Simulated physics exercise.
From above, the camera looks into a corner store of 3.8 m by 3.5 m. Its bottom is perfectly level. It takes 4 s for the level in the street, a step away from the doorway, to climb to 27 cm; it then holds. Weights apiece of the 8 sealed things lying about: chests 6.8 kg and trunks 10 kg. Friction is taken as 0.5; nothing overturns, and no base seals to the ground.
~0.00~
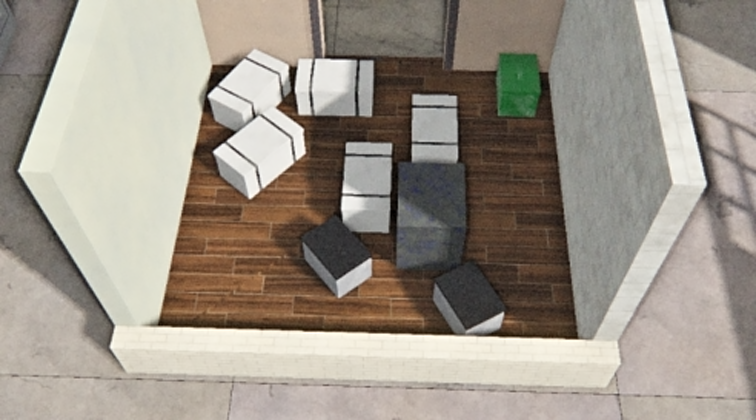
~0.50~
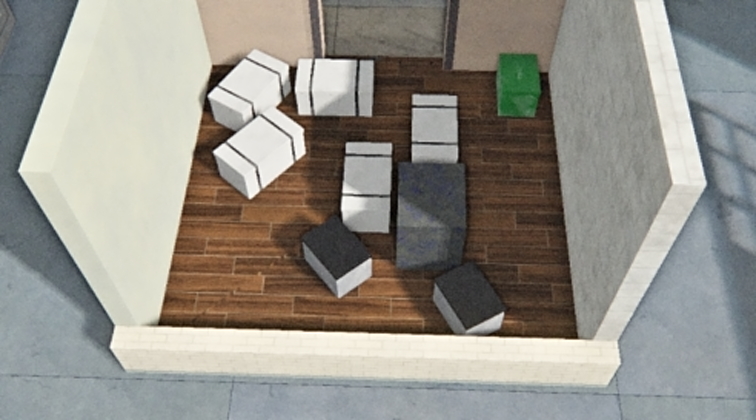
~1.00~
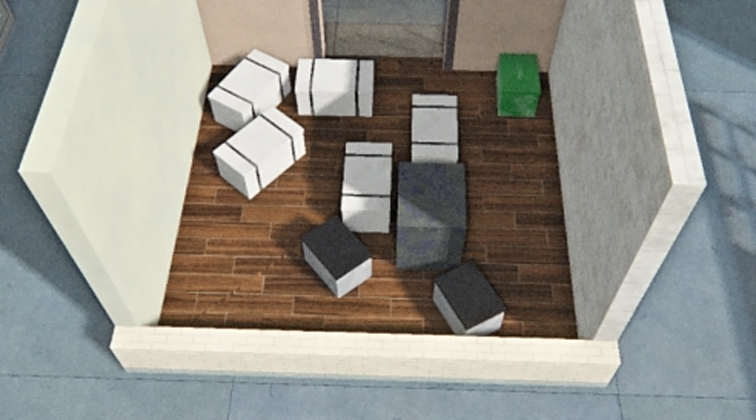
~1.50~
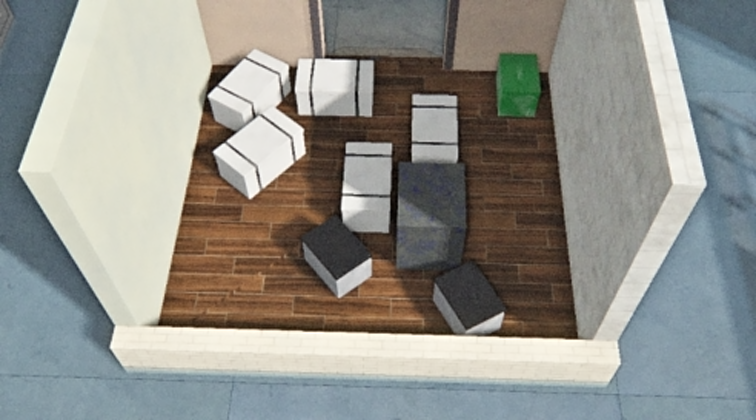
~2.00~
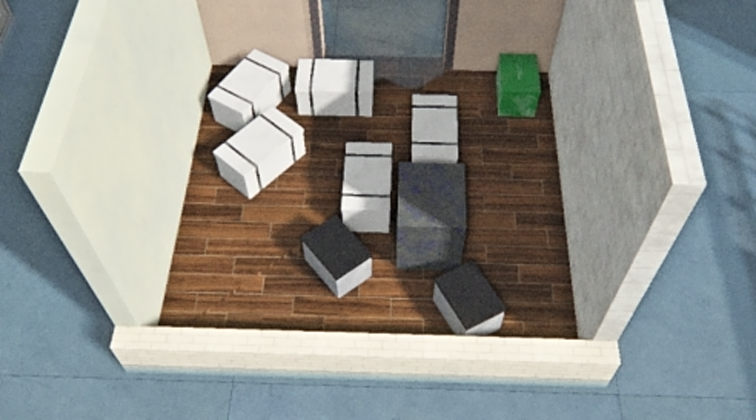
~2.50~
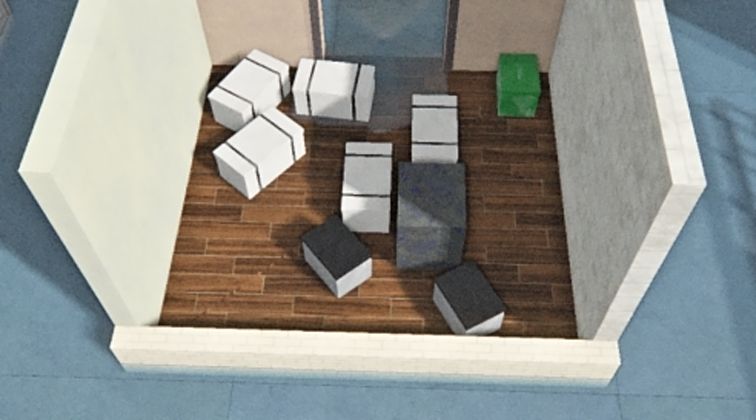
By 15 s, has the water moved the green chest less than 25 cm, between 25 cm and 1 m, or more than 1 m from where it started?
Between 25 cm and 1 m.
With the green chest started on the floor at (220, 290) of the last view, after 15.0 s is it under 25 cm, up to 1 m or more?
In that run it wanders far off.
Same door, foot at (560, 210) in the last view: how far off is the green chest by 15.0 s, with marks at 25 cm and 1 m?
The green chest would drift a bit.
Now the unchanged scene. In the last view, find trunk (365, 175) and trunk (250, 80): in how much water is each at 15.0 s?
Around 22 cm and 16 cm.
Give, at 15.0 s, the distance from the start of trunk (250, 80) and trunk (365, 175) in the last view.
140 cm and 120 cm respectively.
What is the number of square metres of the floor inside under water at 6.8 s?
Close to 12 m2, I'd say.
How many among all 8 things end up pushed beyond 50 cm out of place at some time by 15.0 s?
That makes 8.
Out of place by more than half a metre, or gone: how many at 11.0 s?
By my reckoning, 7.
After 3.5 s the green chest is near (520, 72), 0.0 m from its start, aground; 0 afloat.
After 6.8 s the green chest is near (508, 67), 0.1 m from its start, afloat; 6 afloat.
After 11.0 s the green chest is near (496, 83), 0.3 m from its start, afloat; 8 afloat.
After 15.0 s the green chest is near (453, 74), 0.7 m from its start, afloat; 8 afloat.
